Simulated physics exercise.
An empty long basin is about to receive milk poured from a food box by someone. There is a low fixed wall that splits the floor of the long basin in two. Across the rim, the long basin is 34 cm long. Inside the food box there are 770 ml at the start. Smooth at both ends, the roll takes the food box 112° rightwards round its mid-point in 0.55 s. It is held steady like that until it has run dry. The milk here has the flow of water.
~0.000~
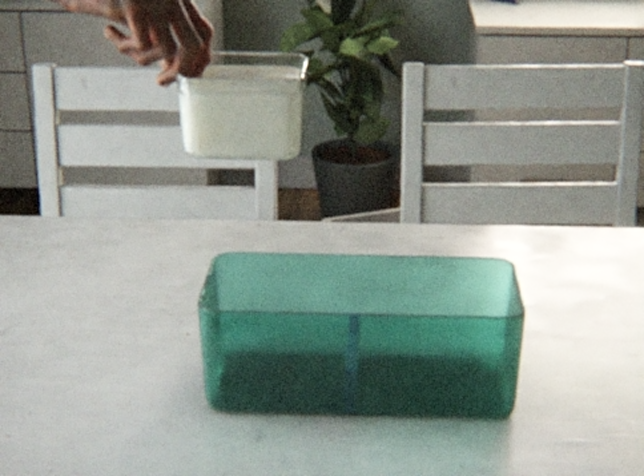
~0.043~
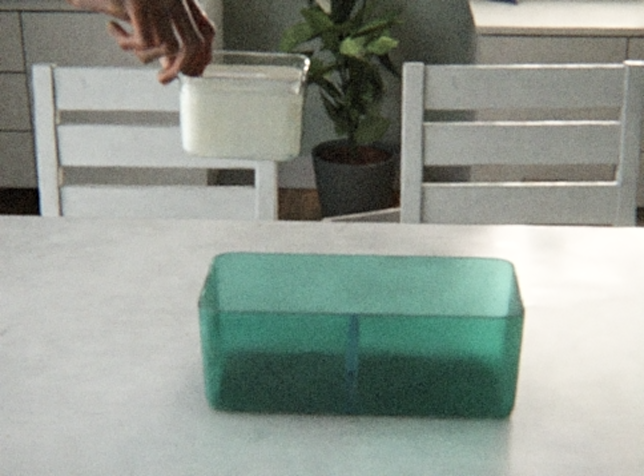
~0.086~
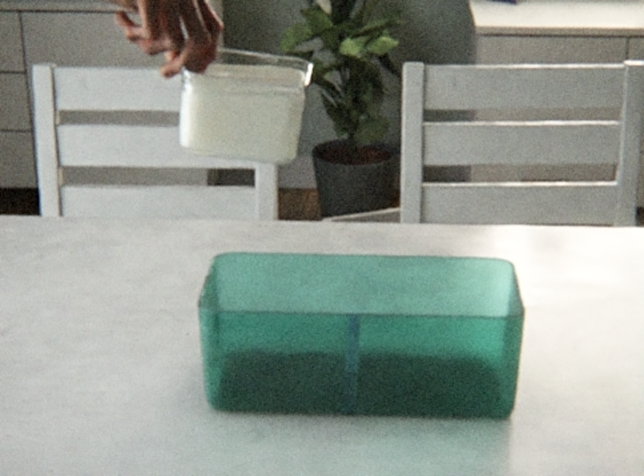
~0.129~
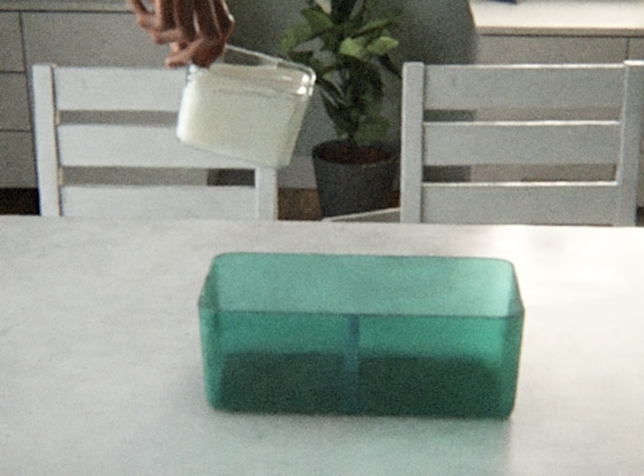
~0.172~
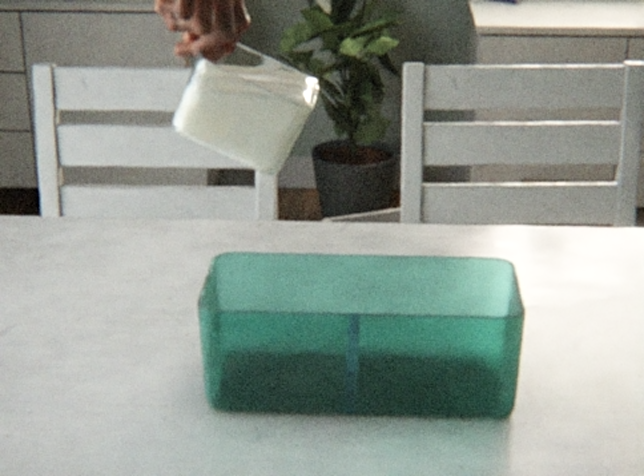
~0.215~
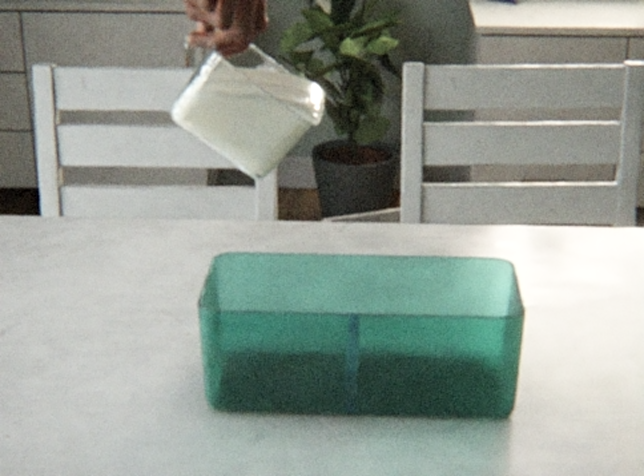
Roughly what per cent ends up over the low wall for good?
About 74 in every hundred.
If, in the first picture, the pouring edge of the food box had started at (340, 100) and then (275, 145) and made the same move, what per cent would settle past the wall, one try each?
I'd say 90 percent on the first go, 20 percent on the next.
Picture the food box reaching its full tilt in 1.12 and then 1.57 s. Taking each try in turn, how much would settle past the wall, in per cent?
In order, 75 and 80 per cent.
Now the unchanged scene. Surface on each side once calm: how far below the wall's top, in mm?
42 mm left, 26 mm right.
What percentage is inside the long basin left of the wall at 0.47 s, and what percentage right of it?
Left side near 1, right side near 18.
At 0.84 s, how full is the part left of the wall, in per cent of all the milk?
I'd say near 22 percent.
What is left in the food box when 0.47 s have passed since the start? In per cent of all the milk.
Near 24 in a hundred.
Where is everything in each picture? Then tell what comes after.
In the first frame, it leans 0°; its right rim is at (303, 69); the milk meets the walls at (188, 77) and (302, 78); the long basin's rim runs from (206, 281) to (519, 288); the wall's top is at (353, 342).
In the second frame, it leans 2°; its right rim is at (305, 71); the milk meets the walls at (190, 76) and (303, 79).
In the third frame, it leans 7°; its right rim is at (307, 76); the milk meets the walls at (191, 75) and (305, 81).
In the fourth frame, it leans 15°; its right rim is at (311, 85); the milk meets the walls at (194, 75) and (308, 83).
In the fifth frame, it leans 25°; its right rim is at (314, 97); the milk meets the walls at (194, 79) and (315, 90); 1 per cent is over the edge.
In the sixth frame, it leans 37°; its right rim is at (314, 111); the milk meets the walls at (187, 83) and (310, 98); 5 per cent is over the edge.
By 0.47 s the tilt is 106° and 24 per cent is still to pour, 1 is left of the wall and 19 right of it.
By 0.65 s the tilt is 112° and 3 per cent is still to pour, 13 is left of the wall and 73 right of it.
By 0.84 s the tilt is 112° and 0 per cent is still to pour, 23 is left of the wall and 73 right of it.
By 1.05 s the tilt is 112° and 0 per cent is still to pour, 24 is left of the wall and 74 right of it.
At rest 24 per cent lies left of the wall, 74 right of it and 2 outside.
